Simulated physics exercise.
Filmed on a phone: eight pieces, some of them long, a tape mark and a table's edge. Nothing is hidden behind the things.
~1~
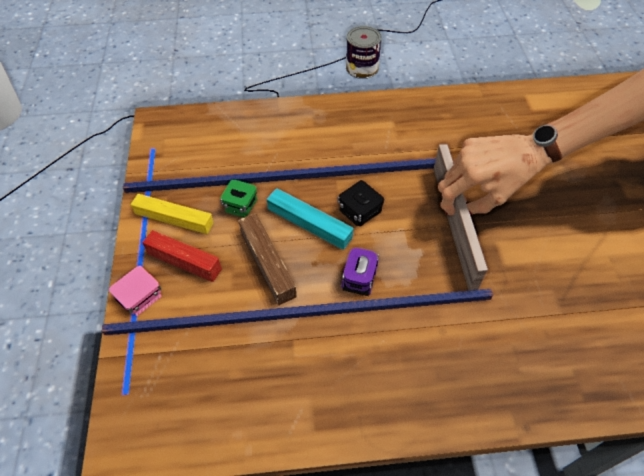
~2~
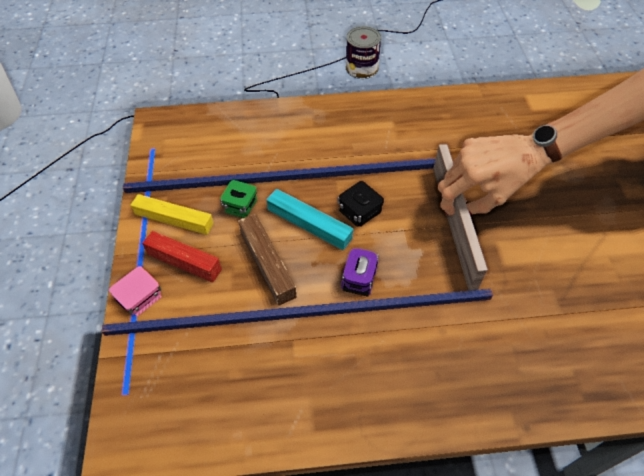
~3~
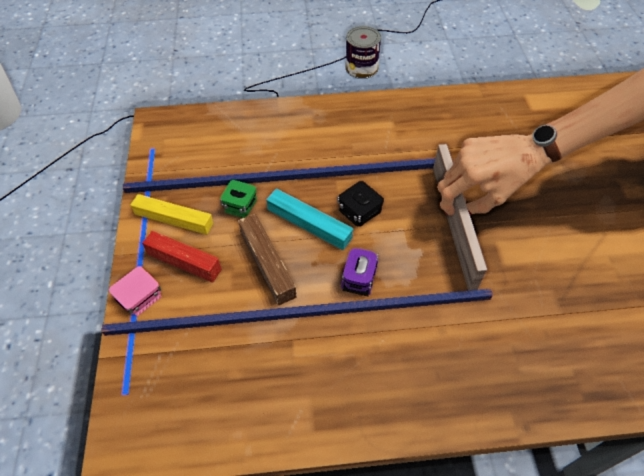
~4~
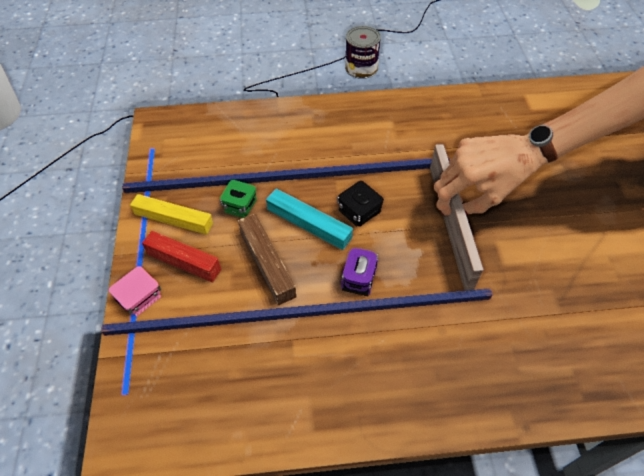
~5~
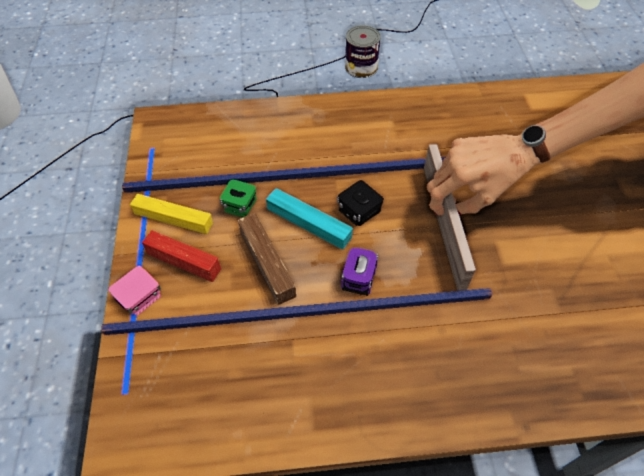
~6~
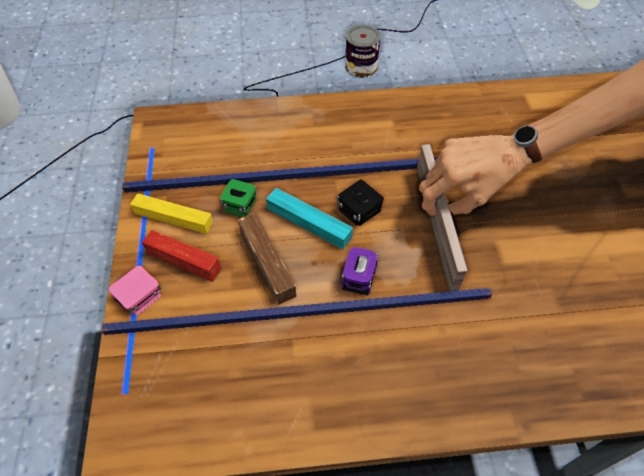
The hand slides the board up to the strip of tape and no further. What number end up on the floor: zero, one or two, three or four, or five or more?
Here the number that fall off is five or more.
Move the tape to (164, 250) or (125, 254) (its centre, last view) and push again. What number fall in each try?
The counts: 3 and 8.
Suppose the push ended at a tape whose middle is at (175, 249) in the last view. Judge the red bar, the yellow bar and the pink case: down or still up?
The red bar falls, the yellow bar falls, the pink case goes over.
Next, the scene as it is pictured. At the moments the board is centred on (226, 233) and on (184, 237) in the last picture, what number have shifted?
8 and 8.
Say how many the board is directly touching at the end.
In contact: 2.
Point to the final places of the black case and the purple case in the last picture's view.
First (124, 213), then (118, 299).
Early on, none off yet; pink case at rest near (136, 291); yellow bar at rest near (172, 213); red bar at rest near (182, 256).
A while later, none off yet; pink case at rest near (136, 291); yellow bar moving near (167, 213); red bar travelled a little near (170, 257).
Further along, none off yet; pink case leaning well over near (88, 308); yellow bar travelled about its own width near (112, 208); red bar travelled about its own width near (110, 268).
Finally, the number that fall off is five or more; lost, turquoise stick, brown bar, green case, red bar, yellow bar and pink case.
